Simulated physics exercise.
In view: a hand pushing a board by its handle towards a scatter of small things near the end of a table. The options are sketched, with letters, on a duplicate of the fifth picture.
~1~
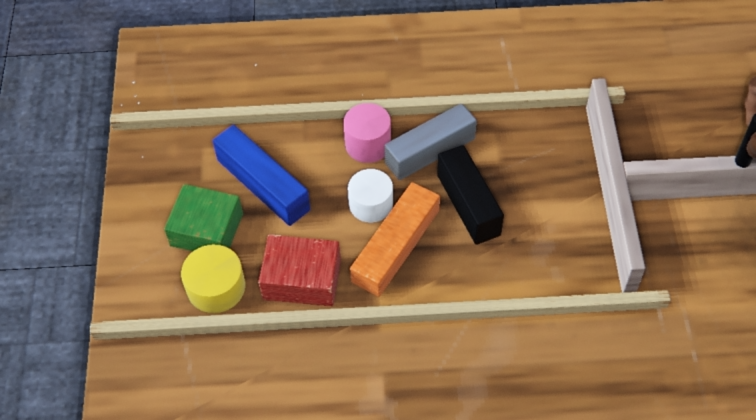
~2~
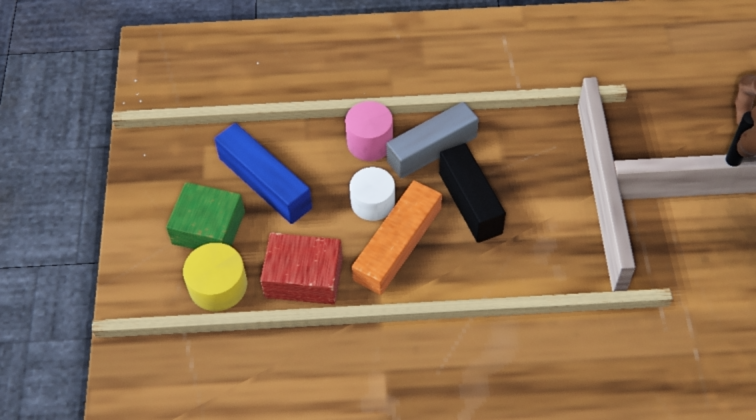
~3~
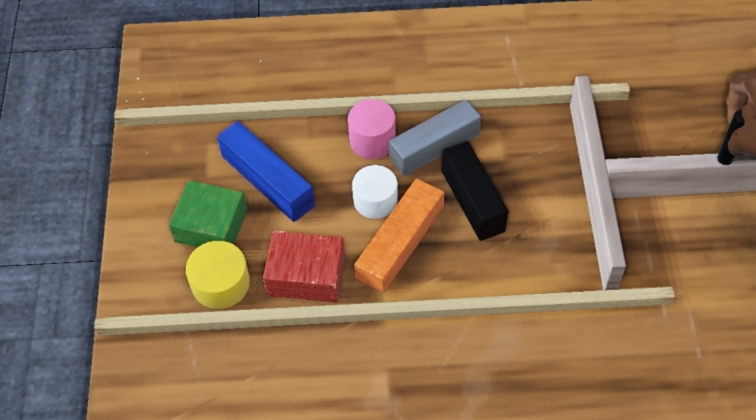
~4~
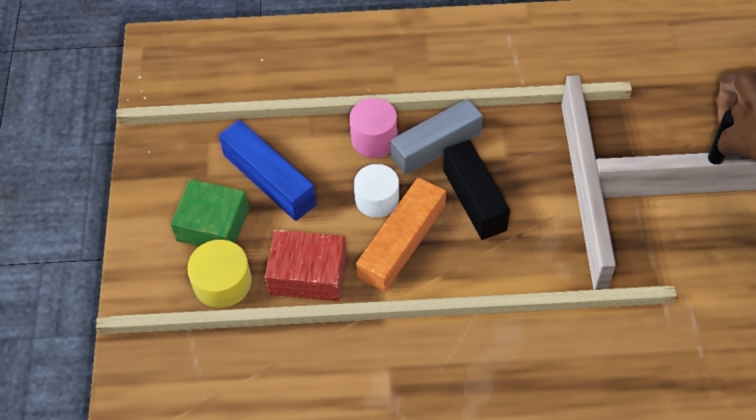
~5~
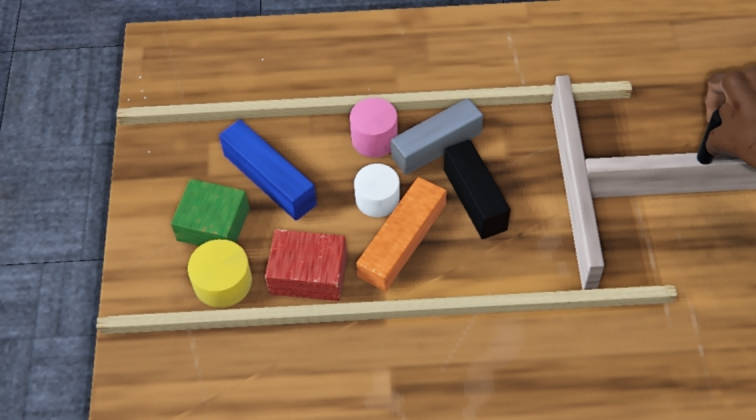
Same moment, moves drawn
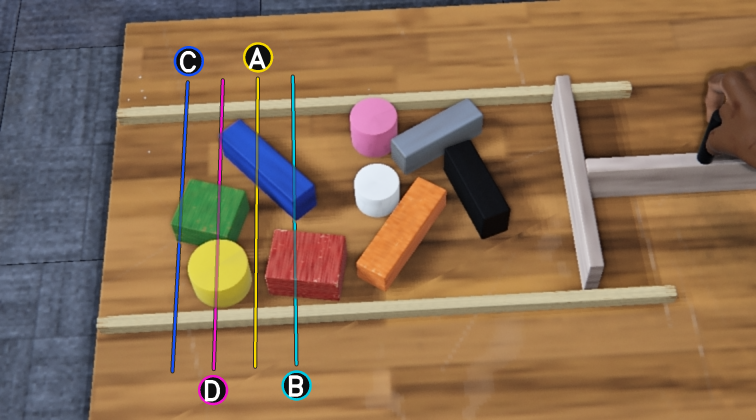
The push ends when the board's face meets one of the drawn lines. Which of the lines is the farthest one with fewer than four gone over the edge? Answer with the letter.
It should halt at D.
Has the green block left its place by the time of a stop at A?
Yes.
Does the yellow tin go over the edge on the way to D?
Yes.
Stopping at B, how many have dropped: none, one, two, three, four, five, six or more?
In all, none.
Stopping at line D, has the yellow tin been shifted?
Yes.
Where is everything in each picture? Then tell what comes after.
Yellow tin (214, 278); pink tin (367, 133); white tin (371, 196), in the first picture.
Board (609, 167); red block (302, 269), in the second picture.
Board (599, 166); orange bar (400, 235), in the third picture.
Board (590, 165); black stick (476, 190), in the fourth picture.
Board (579, 165); yellow tin (220, 273); pink tin (374, 128); white tin (377, 191), in the fifth picture.
On the marked copy, A at (257, 211); B at (294, 209); C at (181, 215); D at (219, 213).
With D. Early on, board (449, 172); pink tin (368, 127); grey stick (396, 148).
Further on, board (321, 179); green block (145, 217); yellow tin (154, 284).
At the end, board (218, 185); yellow tin over the edge; green block over the edge; two fallen.
As for the rest, A is within the limit but short; B is within the limit but short; C drops five.
